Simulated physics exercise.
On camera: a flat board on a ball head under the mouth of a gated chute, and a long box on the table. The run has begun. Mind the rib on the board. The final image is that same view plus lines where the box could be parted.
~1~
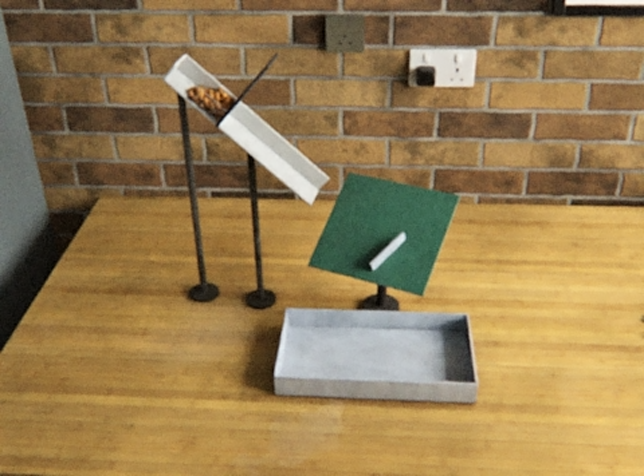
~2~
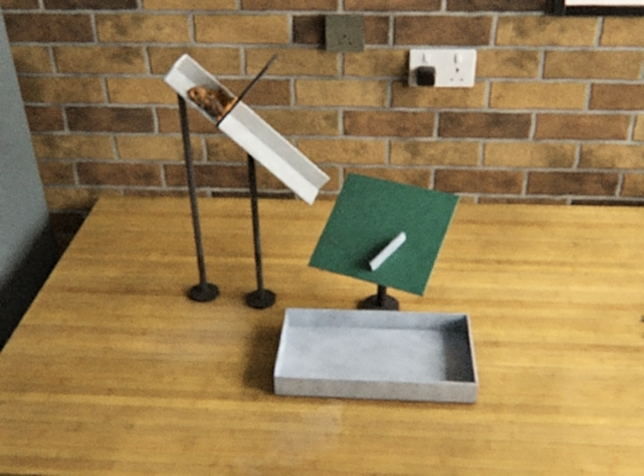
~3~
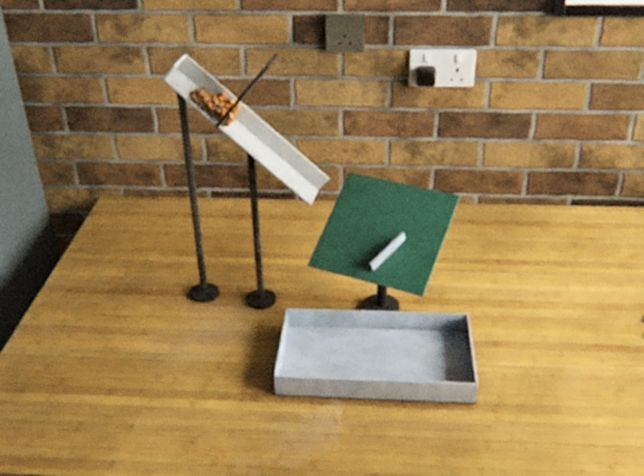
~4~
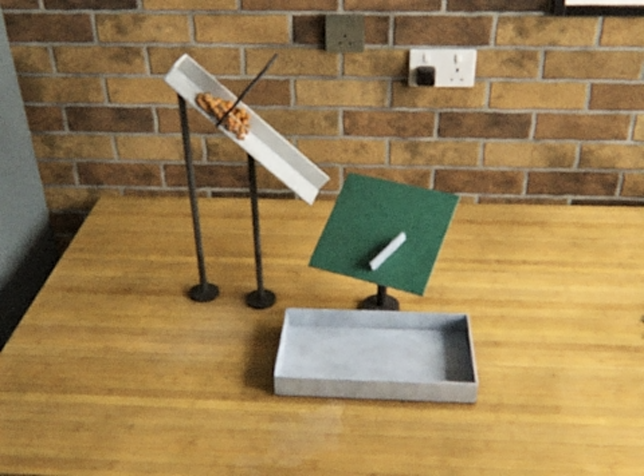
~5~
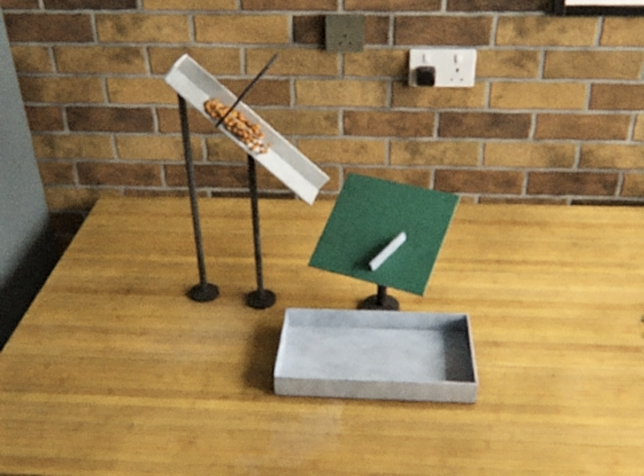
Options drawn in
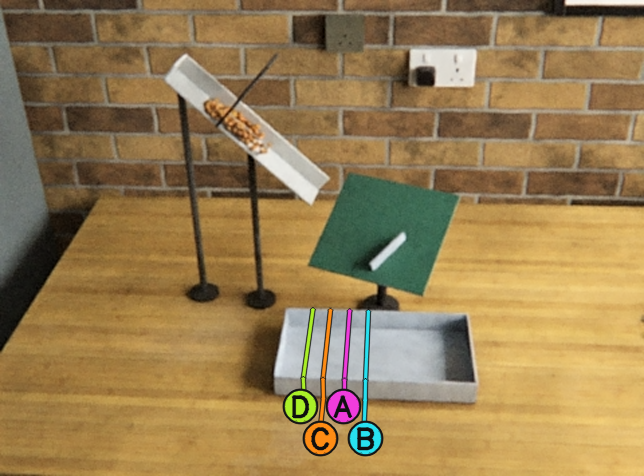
Small brown chickpeas bunched near the top of a sloping white chute slid down to the right past a thin dark gate, spreading along the trough above a tilted green board and an empty grey box.
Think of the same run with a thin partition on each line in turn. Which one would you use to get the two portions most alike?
Go for A.
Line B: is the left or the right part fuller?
The left side.
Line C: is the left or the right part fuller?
More lands on the right.
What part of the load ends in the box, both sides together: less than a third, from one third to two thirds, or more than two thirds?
More than two thirds.
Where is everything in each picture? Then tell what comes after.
The first frame shows load behind the gate at (217, 103), roasted chickpeas; lip of the chute at (314, 198), sloping fairly steeply.
The second frame shows middle of the board at (384, 230), tilted fairly steeply; middle of its low edge at (363, 280); of its high edge at (403, 183).
The third frame shows front corners of the box at (275, 376) and (477, 384), empty; front of the load at (233, 119).
The fourth frame shows middle of the load at (228, 111); its front at (243, 138), about a quarter of the way to the lip; rib from (403, 232) to (370, 264).
The fifth frame shows middle of the load at (235, 120); its front at (265, 151), about half of the way to the lip.
On the marked copy, line A crosses the front rim at (344, 379); line B crosses the front rim at (365, 380); line C crosses the front rim at (323, 378); line D crosses the front rim at (303, 377).
If A is chosen, of what is caught, about half on the left of the divider, about half on the right.
If B is chosen, of what is caught, most on the left of the divider, about a quarter on the right.
If C is chosen, of what is caught, a small part on the left of the divider, most on the right.
If D is chosen, of what is caught, a small part on the left of the divider, nearly all on the right.
